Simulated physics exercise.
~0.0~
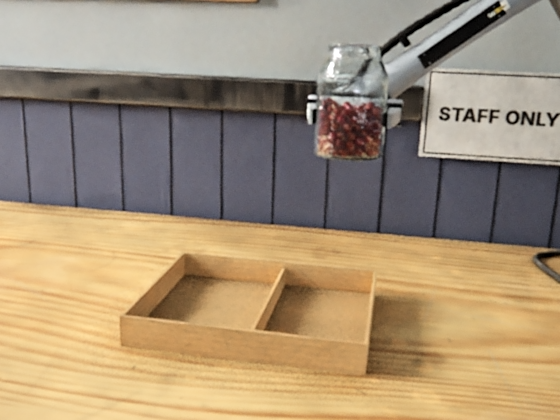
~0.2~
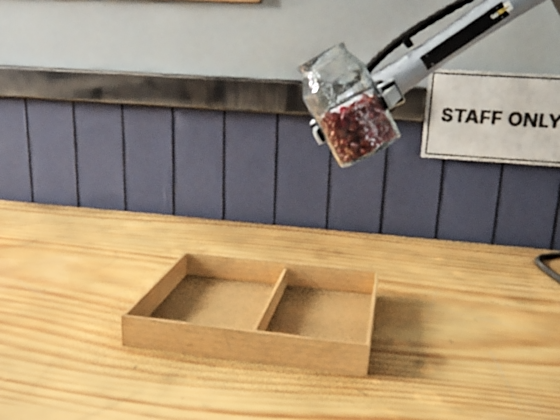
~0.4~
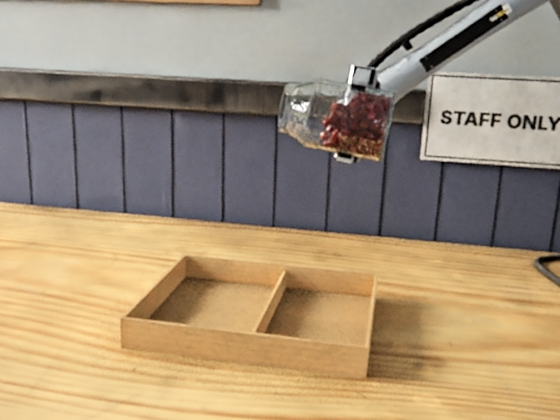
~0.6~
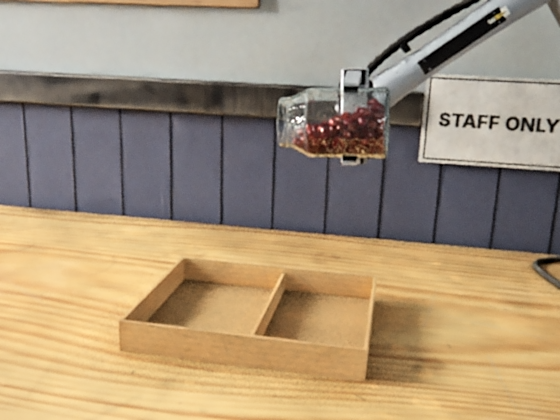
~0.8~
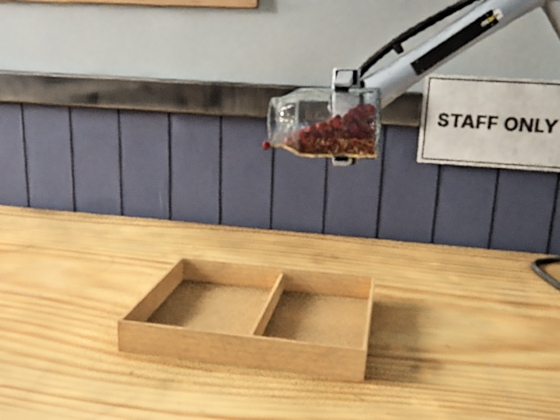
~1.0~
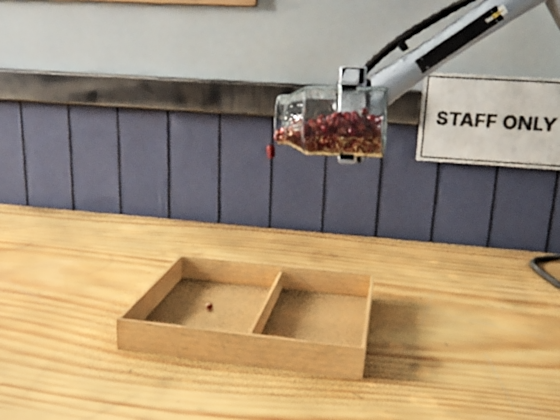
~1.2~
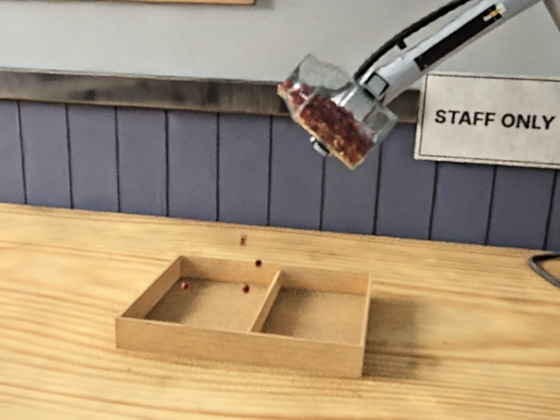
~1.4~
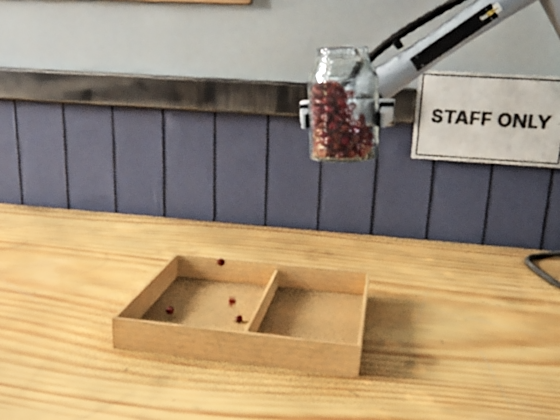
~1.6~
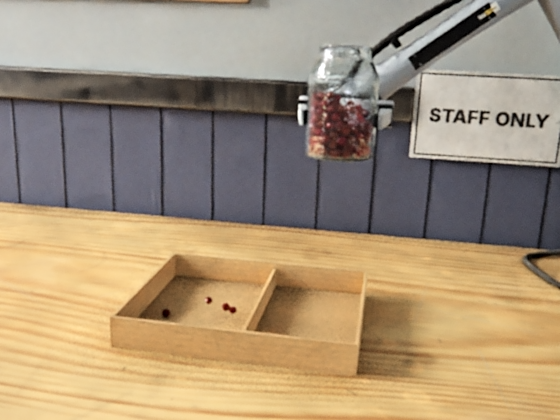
At first, a robotic arm holds an upright clear jar partly filled with small red beads above a wooden table, where an empty two-part tray sits near a "STAFF ONLY" sign. The arm tips the jar to the left until it lies on its side, and the beads spread toward its mouth. A few beads fall from the opening and drop into the left part of the tray. The arm then swings the jar back upright as the last stray beads land. In the end, most beads remain in the jar, four rest in the left part, and the right part stays empty.
